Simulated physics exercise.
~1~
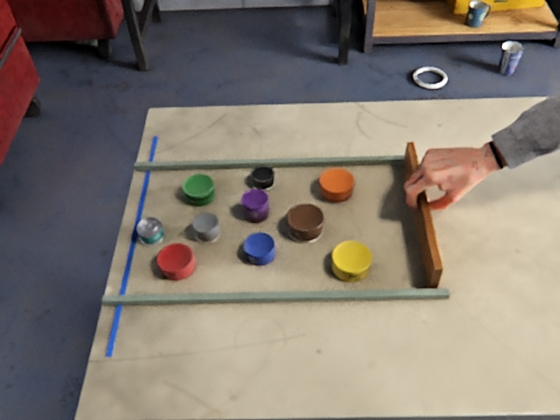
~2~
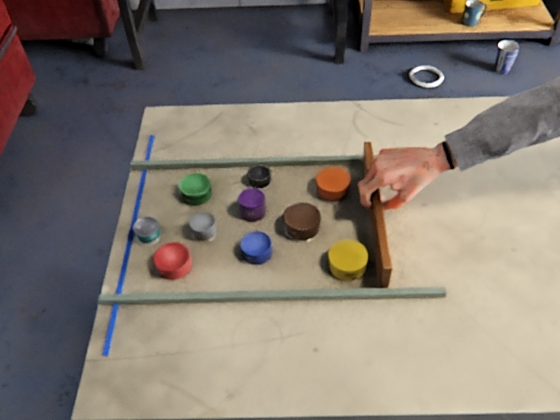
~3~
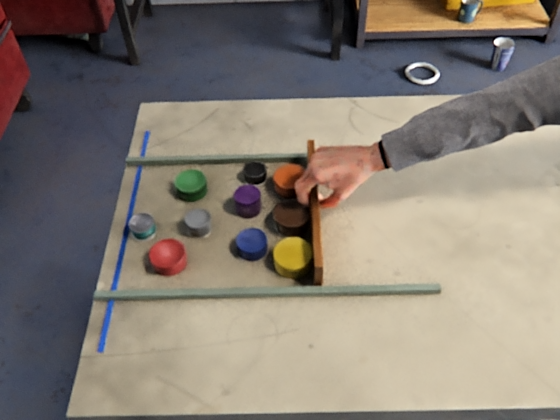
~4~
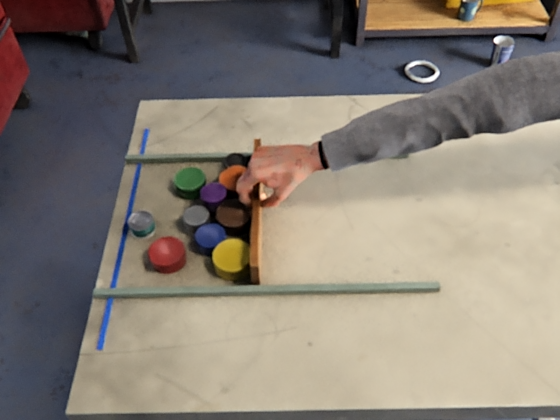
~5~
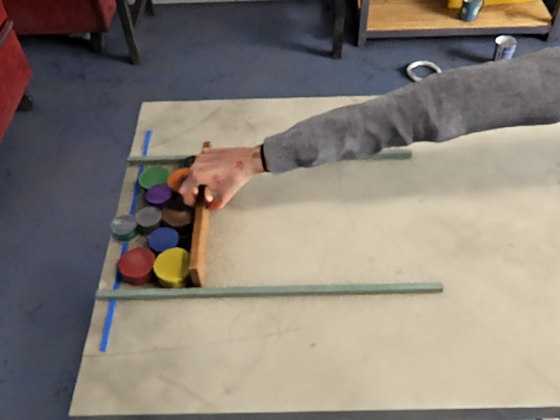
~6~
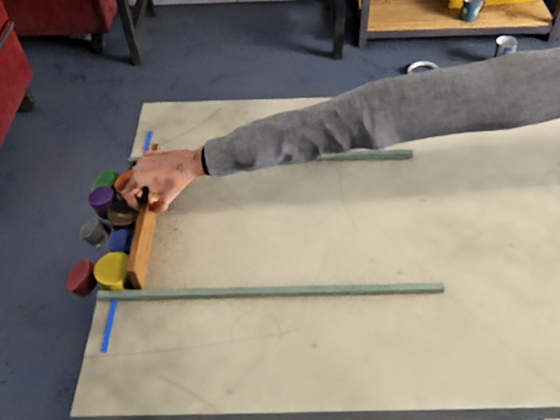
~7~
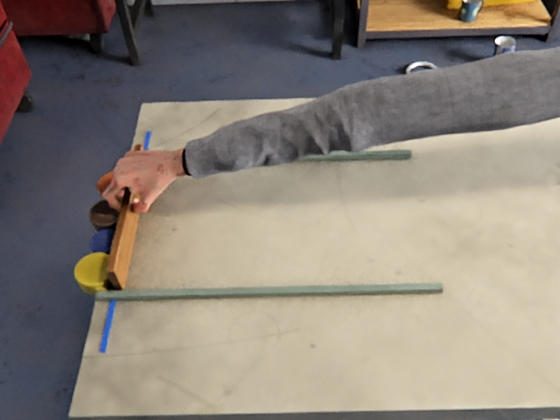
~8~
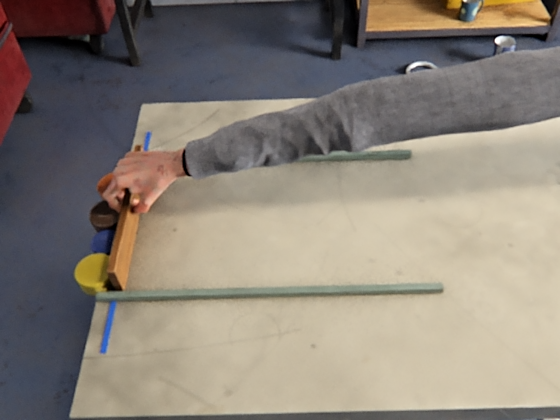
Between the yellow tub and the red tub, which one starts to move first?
The yellow tub starts to move first, as the board reaches it early in the push. The red tub stays put until the bunched-up pieces near the tape are pushed along.
